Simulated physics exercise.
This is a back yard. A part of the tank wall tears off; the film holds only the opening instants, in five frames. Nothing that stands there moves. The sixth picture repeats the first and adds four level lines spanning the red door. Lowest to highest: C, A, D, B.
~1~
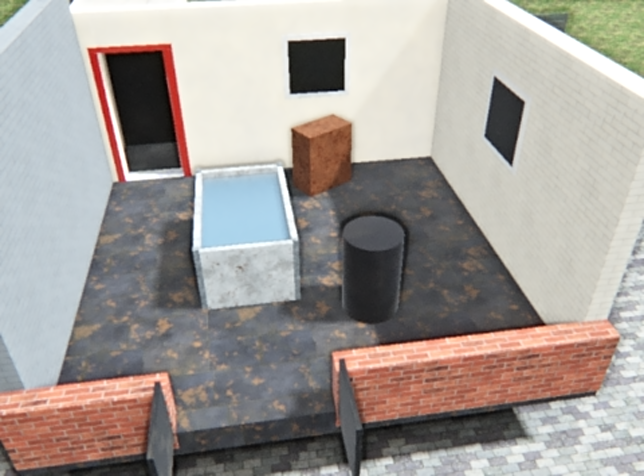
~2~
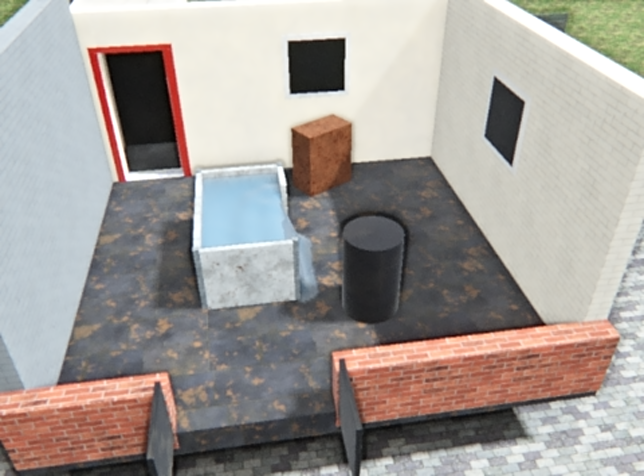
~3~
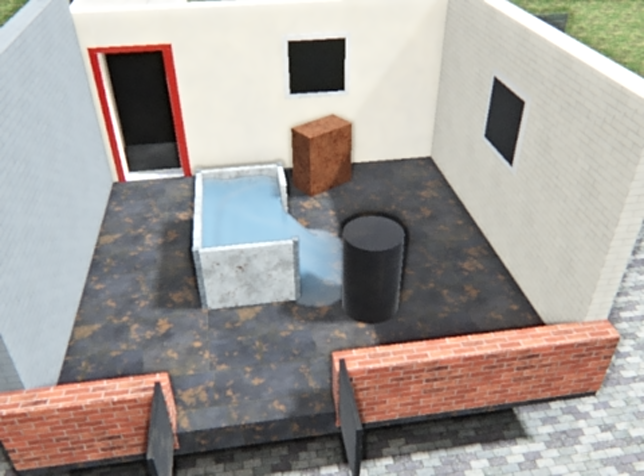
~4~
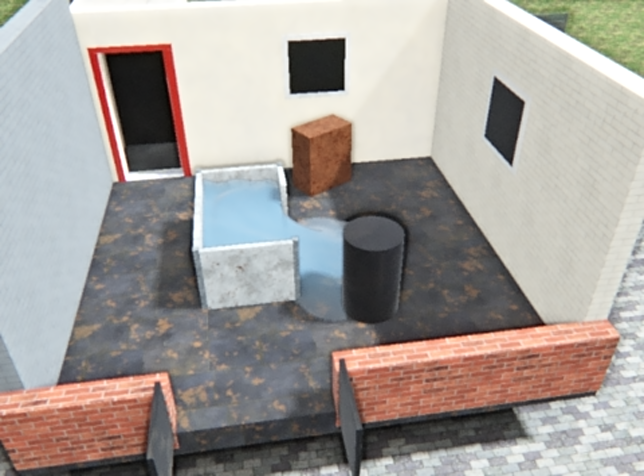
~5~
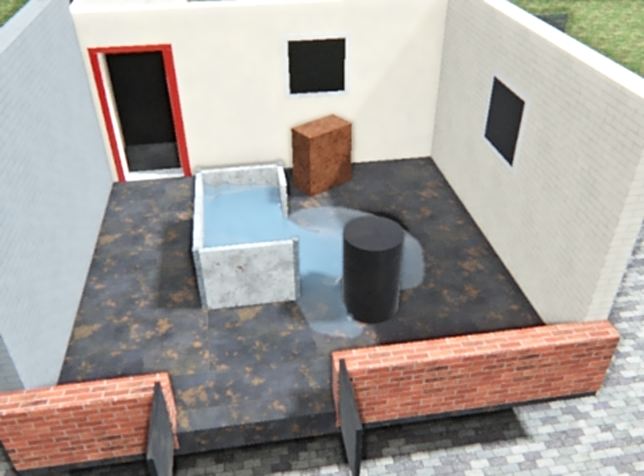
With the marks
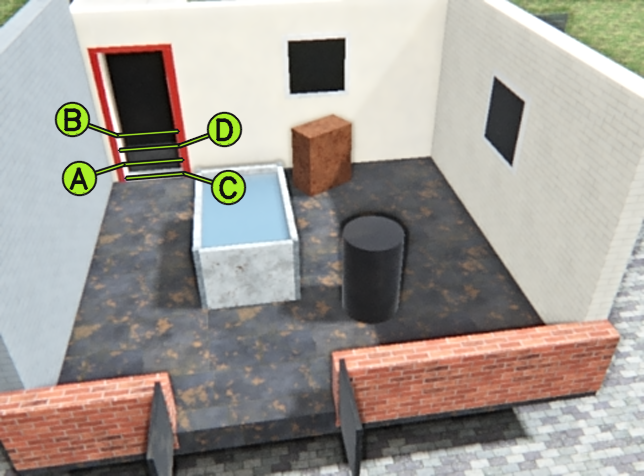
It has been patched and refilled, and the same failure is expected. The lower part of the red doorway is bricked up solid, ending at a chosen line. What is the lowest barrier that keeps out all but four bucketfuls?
The answer is height C.
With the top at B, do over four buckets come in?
No.
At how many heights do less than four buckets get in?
All four.
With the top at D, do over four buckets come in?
No, that is safe.
On the marked copy, A at (153, 162); B at (147, 133); C at (155, 175); D at (150, 148); from the bottom up C, A, D, B.
Choosing A, nothing gets over.
Choosing B, nothing gets over.
Choosing C, a splash gets over, under a bucket.
Choosing D, nothing gets over.
